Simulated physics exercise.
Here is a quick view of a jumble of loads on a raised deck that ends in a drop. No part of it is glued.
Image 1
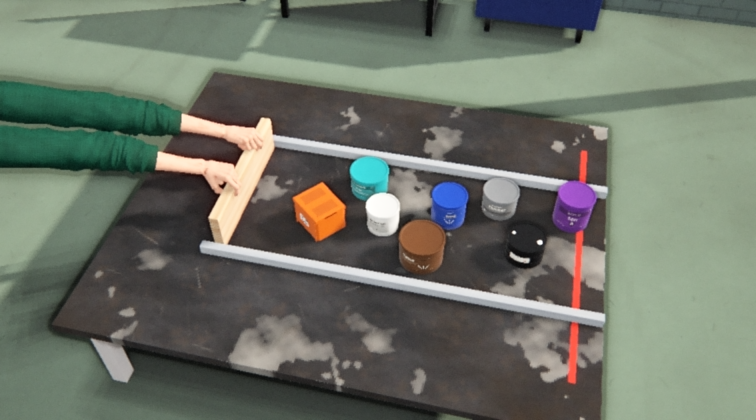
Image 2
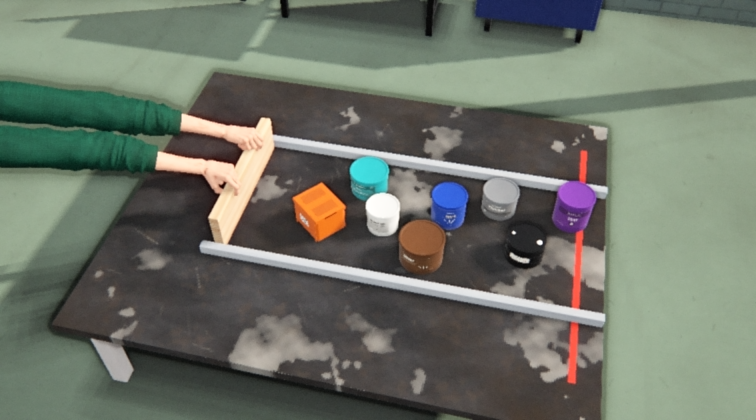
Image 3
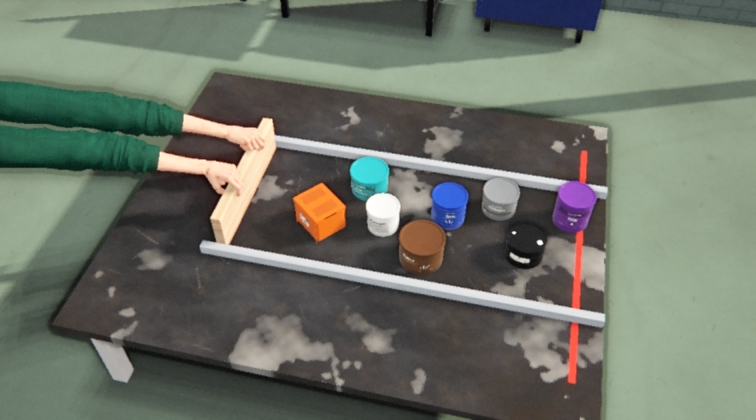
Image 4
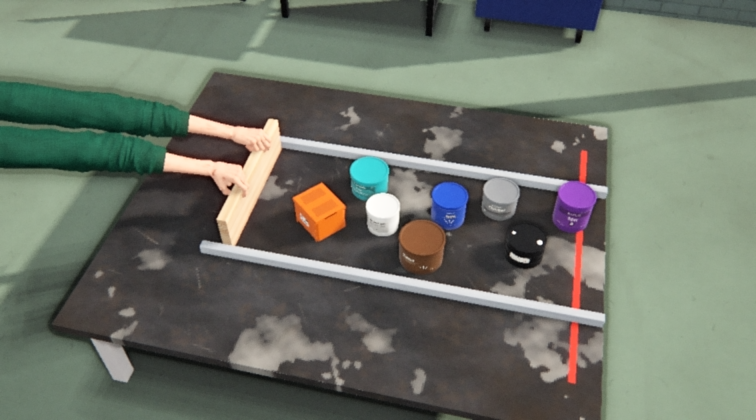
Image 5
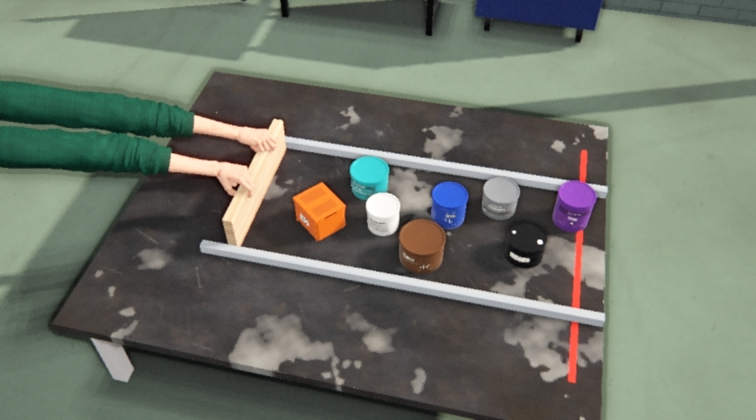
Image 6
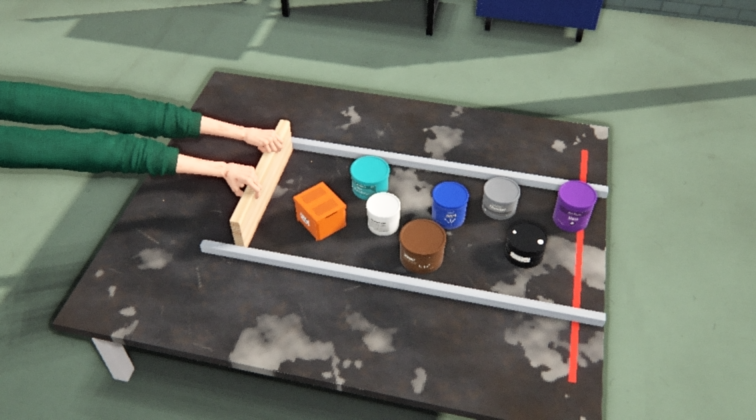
We see two green-sleeved arms holding a wooden plank upright on a stained dark table, behind an orange box and several colored containers between two rails; the hands then slide the plank slightly right, while the objects stay still.
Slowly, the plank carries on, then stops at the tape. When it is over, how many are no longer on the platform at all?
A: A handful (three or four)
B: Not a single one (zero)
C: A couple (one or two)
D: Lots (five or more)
D, lots (five or more).
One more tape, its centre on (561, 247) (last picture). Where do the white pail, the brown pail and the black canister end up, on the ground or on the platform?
Result - white pail: Remains in place; brown pail: Drops; black canister: Drops.
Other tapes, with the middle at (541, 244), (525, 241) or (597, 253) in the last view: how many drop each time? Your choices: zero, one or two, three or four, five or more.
Well, in the order given, it's just one or two, either one or two and at least five.
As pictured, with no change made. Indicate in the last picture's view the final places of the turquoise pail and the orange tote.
One is at about (603, 208), the other at about (600, 280).
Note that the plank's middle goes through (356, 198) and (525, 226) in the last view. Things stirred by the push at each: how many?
Respectively 3 and 8.
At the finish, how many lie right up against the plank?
That number would be 3.
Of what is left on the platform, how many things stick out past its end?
Overhang count: 3.
Soon after, none off yet; purple pail at rest near (574, 207); black canister at rest near (526, 245); grey pail at rest near (500, 199).
Then, none off yet; purple pail at rest near (574, 207); black canister moved a little near (543, 246); grey pail moved about its own width near (530, 201).
At rest, the number that fall off is five or more; fallen, brown pail, blue pail, grey pail, black canister and purple pail.
